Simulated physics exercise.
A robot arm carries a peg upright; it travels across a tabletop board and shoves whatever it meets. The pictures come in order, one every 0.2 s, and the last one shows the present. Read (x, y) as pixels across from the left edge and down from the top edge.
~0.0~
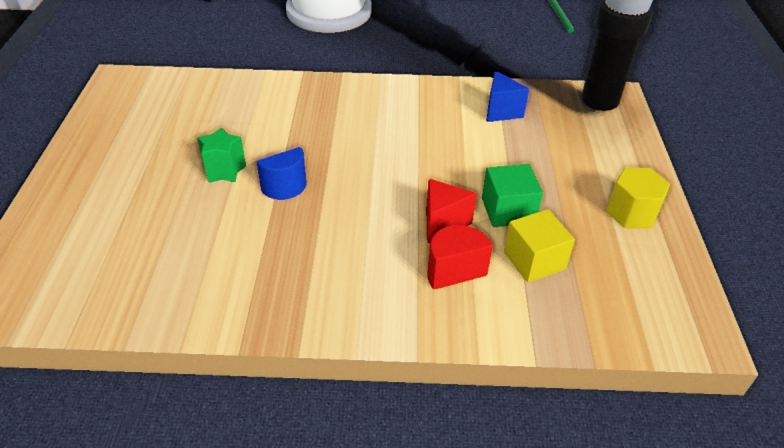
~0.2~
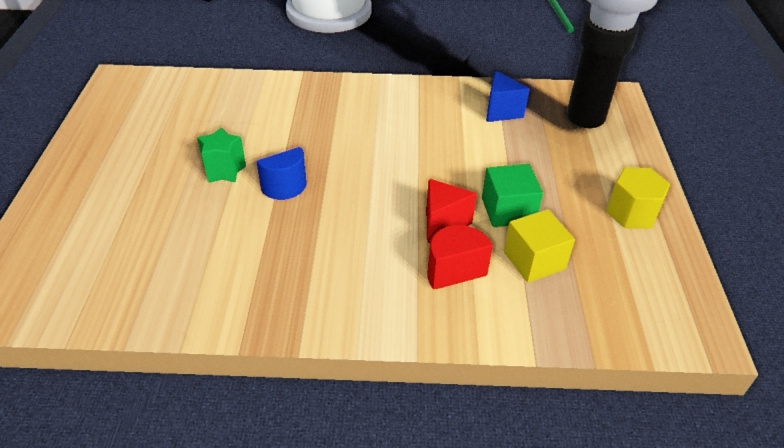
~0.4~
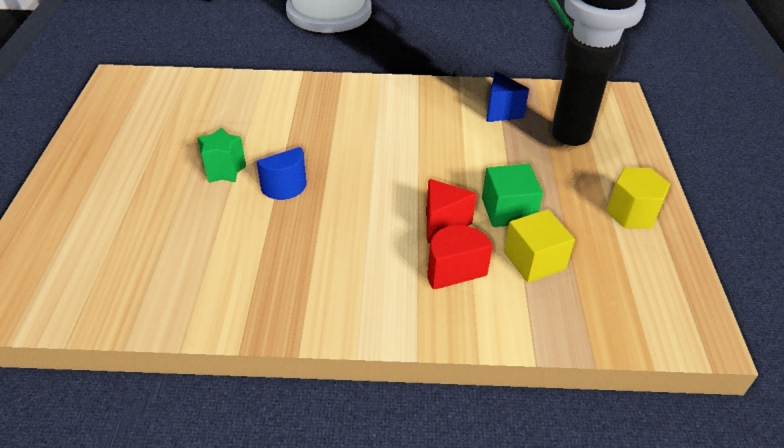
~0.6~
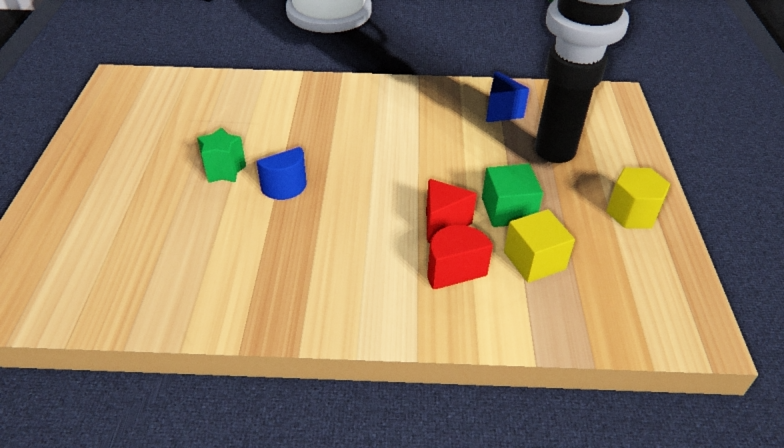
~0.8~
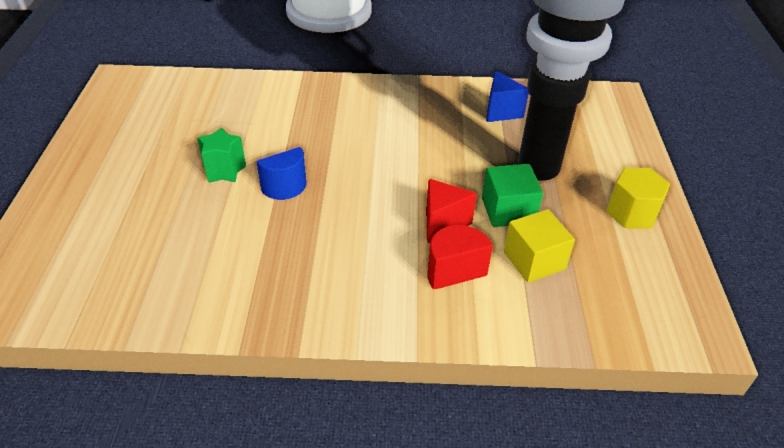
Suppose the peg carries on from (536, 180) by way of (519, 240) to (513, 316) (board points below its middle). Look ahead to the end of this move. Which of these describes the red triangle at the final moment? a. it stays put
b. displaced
The one that fits is b, displaced.
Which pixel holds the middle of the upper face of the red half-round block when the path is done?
If I read the scene right, the answer is (416, 254).
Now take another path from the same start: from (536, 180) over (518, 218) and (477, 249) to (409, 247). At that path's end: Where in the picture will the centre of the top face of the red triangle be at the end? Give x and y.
The red triangle ends near (400, 189).
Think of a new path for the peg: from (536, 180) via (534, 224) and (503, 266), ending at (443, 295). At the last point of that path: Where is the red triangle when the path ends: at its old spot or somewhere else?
Here the red triangle moves off its spot.
The first path, step by step. One third of the way, peg at (528, 207); red triangle at (434, 195), turned 15° clockwise; green square piece at (488, 208), turned 35° clockwise; yellow square piece at (543, 233).
Two thirds of the way, peg at (518, 253); red triangle at (431, 195), turned 20° clockwise; red half-round block at (418, 254), turned 15° anticlockwise; green square piece at (471, 227), turned 100° clockwise; yellow square piece at (553, 268), turned 15° anticlockwise.
At the end, peg at (516, 305); red triangle at (431, 195), turned 20° clockwise; red half-round block at (416, 254), turned 20° anticlockwise; green square piece at (470, 228), turned 105° clockwise; yellow square piece at (574, 301), turned 45° anticlockwise.
